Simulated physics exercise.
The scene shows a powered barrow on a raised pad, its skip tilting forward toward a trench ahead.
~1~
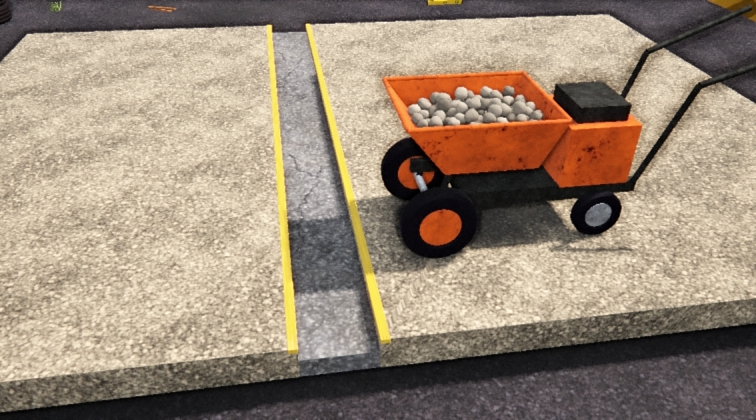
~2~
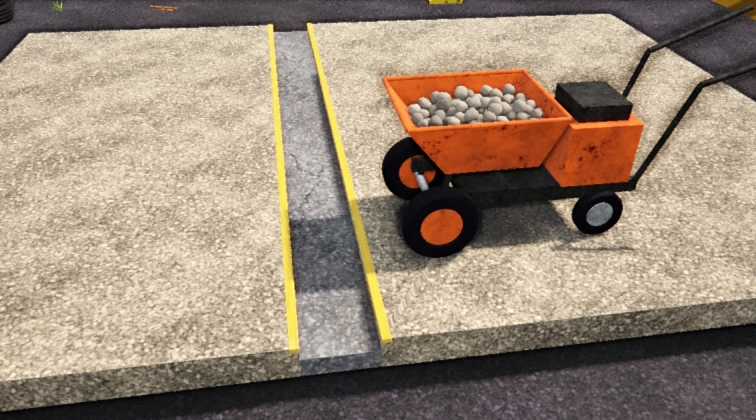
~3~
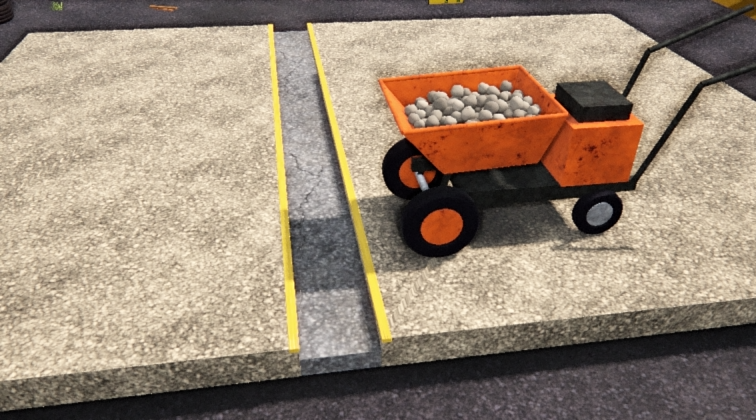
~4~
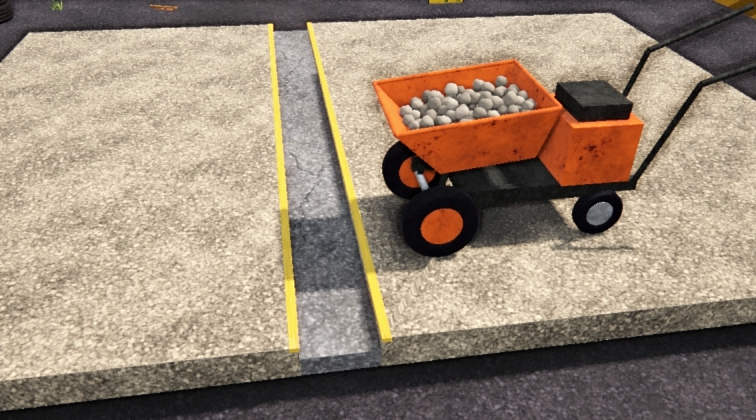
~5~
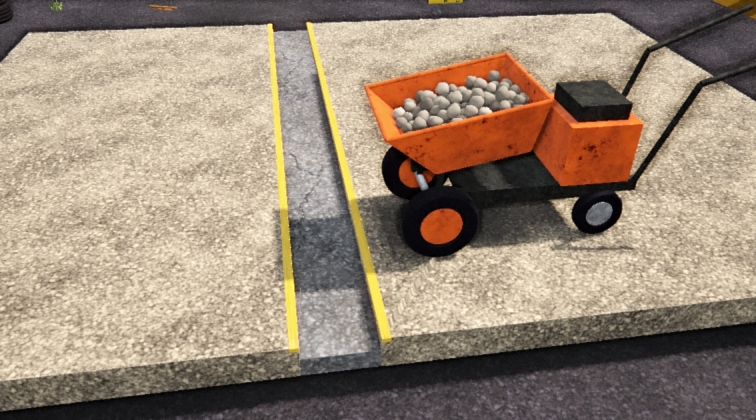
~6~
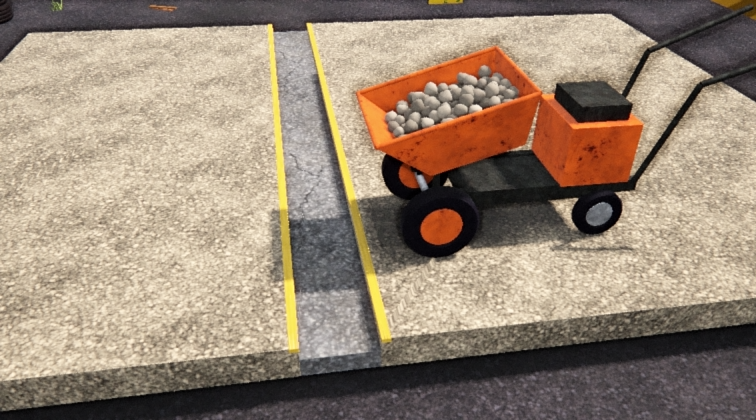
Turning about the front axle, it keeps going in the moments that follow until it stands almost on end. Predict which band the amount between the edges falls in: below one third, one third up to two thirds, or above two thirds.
I'd say between one and two thirds of it lands in the trench.
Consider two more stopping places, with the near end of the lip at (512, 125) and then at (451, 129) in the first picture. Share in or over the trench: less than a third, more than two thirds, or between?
First: Between a third and two thirds; second: Above two thirds.
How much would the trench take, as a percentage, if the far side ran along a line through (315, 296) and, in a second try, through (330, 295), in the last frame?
Around 20 percent first, around 0 percent second.
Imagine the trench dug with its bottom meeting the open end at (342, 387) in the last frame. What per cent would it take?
I'd say around 70 in a hundred.
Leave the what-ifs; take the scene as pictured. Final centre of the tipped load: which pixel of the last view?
I'd say the middle ends up at about (291, 232).
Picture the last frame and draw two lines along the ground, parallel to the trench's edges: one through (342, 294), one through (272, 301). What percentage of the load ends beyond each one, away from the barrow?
The first gives 80 %, the second 30 %.
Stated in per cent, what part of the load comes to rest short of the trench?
I'd estimate about 0 per cent of the load.
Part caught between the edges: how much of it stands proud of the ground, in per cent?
Something like 35 in a hundred.
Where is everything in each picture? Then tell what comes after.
In the first picture, lip of the skip at (408, 131), level; top of the load at (491, 114), river pebbles; first edge of the trench at (374, 291); far edge at (289, 299), the trench over half as wide as the skip, and shallow for its width.
In the second picture, lip of the skip at (408, 131), level; top of the load at (492, 112).
In the third picture, lip of the skip at (403, 133), tipped barely; top of the load at (489, 110).
In the fourth picture, lip of the skip at (396, 136), tipped a little; top of the load at (496, 103).
In the fifth picture, lip of the skip at (387, 141), tipped a little; top of the load at (488, 99).
In the sixth picture, lip of the skip at (377, 147), tipped clearly; top of the load at (491, 99); first edge of the trench at (375, 290); far edge at (290, 299).
Soon, skip tipped steeply; all in the skip.
A while on, skip tipped right over; about half in the skip; about a quarter in or heaped over the trench; about a quarter beyond it; a stray few falling.
Towards the end, skip tipped right over; a small part in the skip; about half in or heaped over the trench; about a third beyond it.
Finally, skip tipped right over; a small part in the skip; about half in or heaped over the trench; about a third beyond it.
